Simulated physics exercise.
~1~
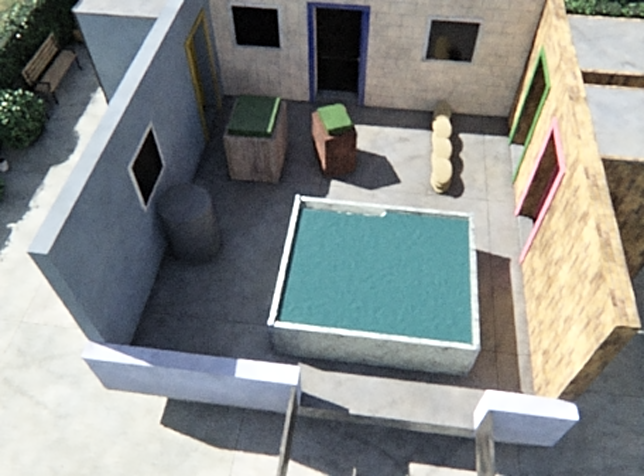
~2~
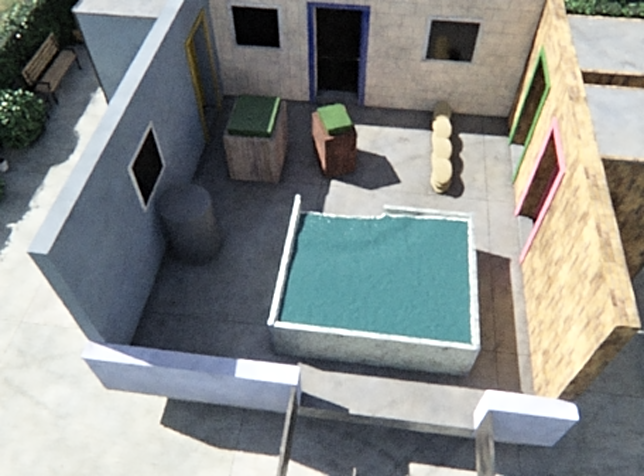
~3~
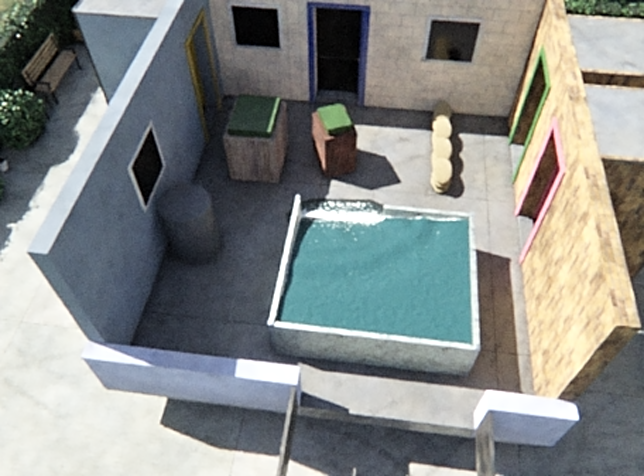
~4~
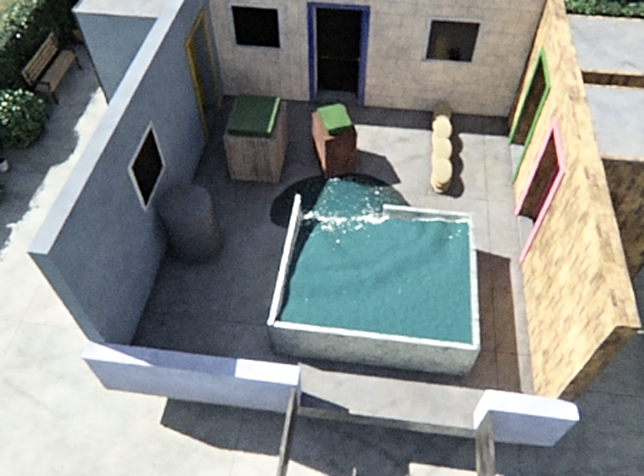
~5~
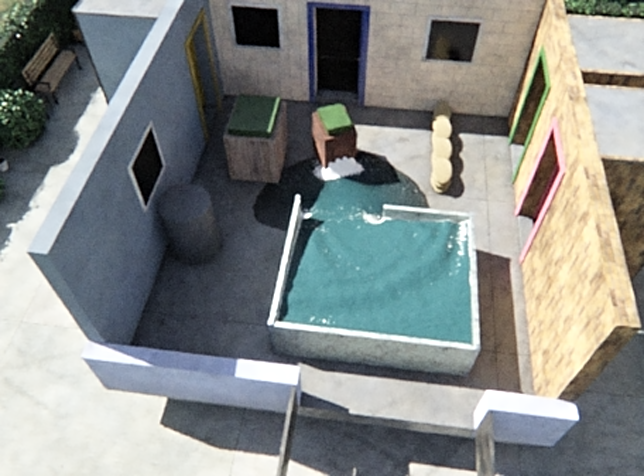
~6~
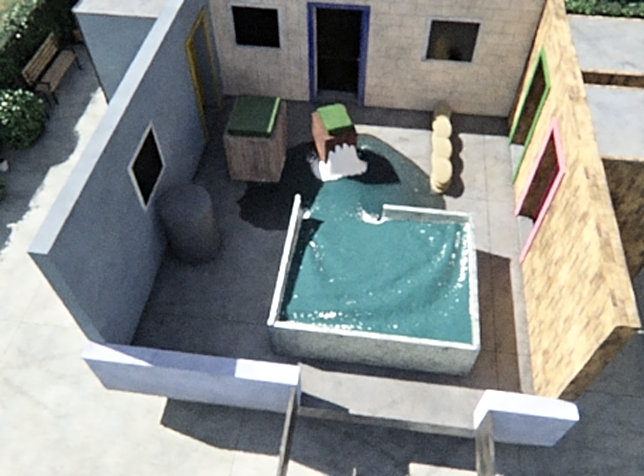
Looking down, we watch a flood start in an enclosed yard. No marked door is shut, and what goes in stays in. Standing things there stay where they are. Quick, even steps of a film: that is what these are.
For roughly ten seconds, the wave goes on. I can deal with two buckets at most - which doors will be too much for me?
The pink door will most likely go past the limit. The yellow door will most likely go past the limit. The blue door will most likely go past the limit. The green door will most likely keep inside the limit.
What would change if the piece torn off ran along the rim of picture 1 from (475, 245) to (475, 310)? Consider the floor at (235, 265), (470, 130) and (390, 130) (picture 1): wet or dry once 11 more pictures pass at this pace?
In that order: Clear, awash, not flooded.
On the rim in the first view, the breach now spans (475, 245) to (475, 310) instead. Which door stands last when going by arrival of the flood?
I'd pick the one in yellow.
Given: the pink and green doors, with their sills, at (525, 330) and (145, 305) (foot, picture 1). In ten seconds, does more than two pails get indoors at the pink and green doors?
So the pink one keeps within it while the green one runs past it.
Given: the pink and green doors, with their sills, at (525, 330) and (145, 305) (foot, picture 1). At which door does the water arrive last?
Answer: The pink door.
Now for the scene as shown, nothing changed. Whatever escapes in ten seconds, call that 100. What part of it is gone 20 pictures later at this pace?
My figure: 25 percent.
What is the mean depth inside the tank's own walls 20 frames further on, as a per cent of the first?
That comes to about 44 per cent.
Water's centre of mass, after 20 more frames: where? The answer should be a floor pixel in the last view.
It's close to (353, 217).
A moment on, water covers 30 % of the floor; the pink door not reached, the yellow door not reached, the blue door wet at the sill, nothing in, the green door not reached.
Next, water covers 40 % of the floor; the pink door not reached, the yellow door not reached, the blue door over two buckets in, the green door not reached.
Then, water covers 60 % of the floor; the pink door wet at the sill, nothing in, the yellow door under two buckets in, the blue door far over two buckets in, the green door wet at the sill, nothing in.
Later, water covers 80 % of the floor; the pink door under two buckets in, the yellow door far over two buckets in, the blue door far over two buckets in, the green door wet at the sill, nothing in.
In the end, water covers 95 % of the floor; the pink door over two buckets in, the yellow door far over two buckets in, the blue door far over two buckets in, the green door wet at the sill, nothing in.
